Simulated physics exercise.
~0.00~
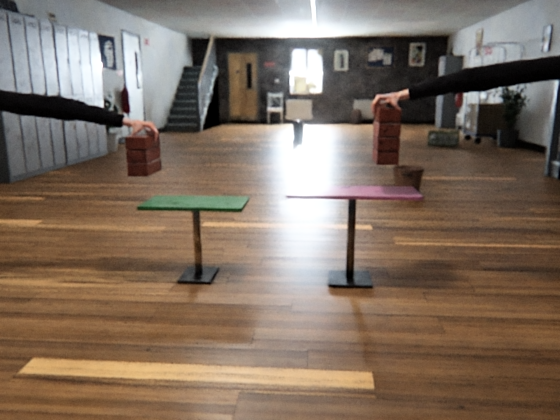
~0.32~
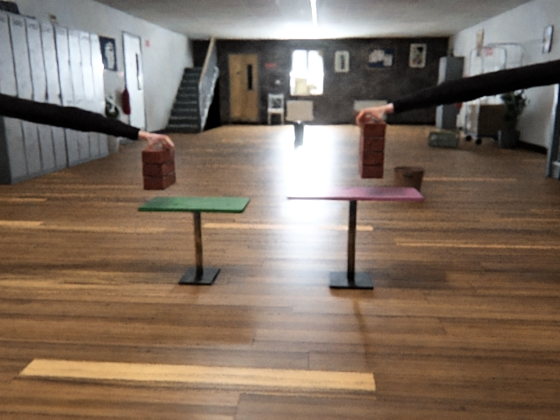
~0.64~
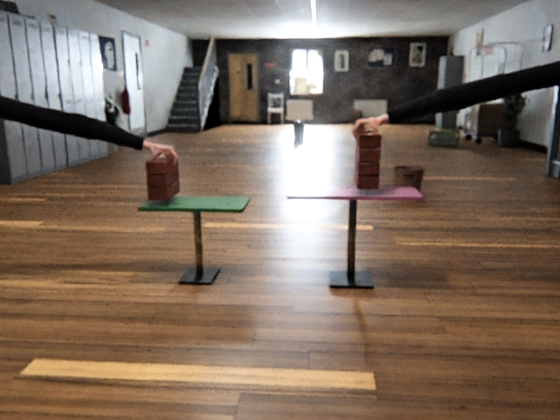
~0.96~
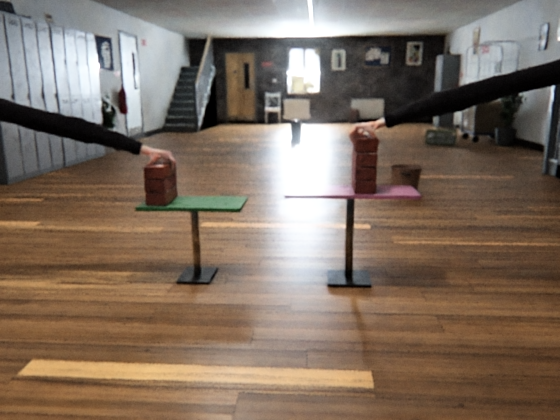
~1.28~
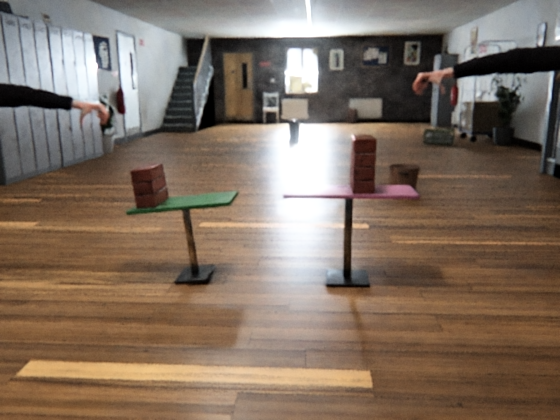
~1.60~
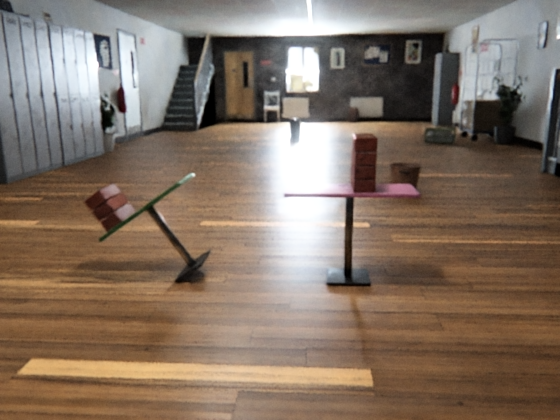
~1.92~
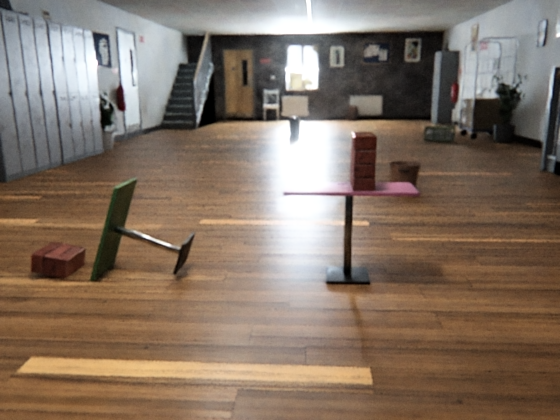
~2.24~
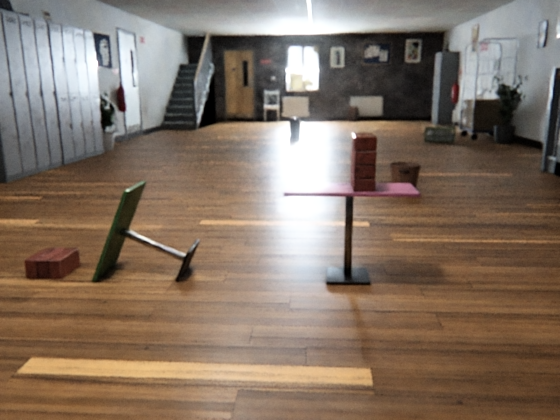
Two hands lowered stacks of red bricks onto a green side table and a pink stand, then let go and drew back. The green table tipped over to the left, spilling its bricks onto the floor, while the pink stand stayed upright with its stack.
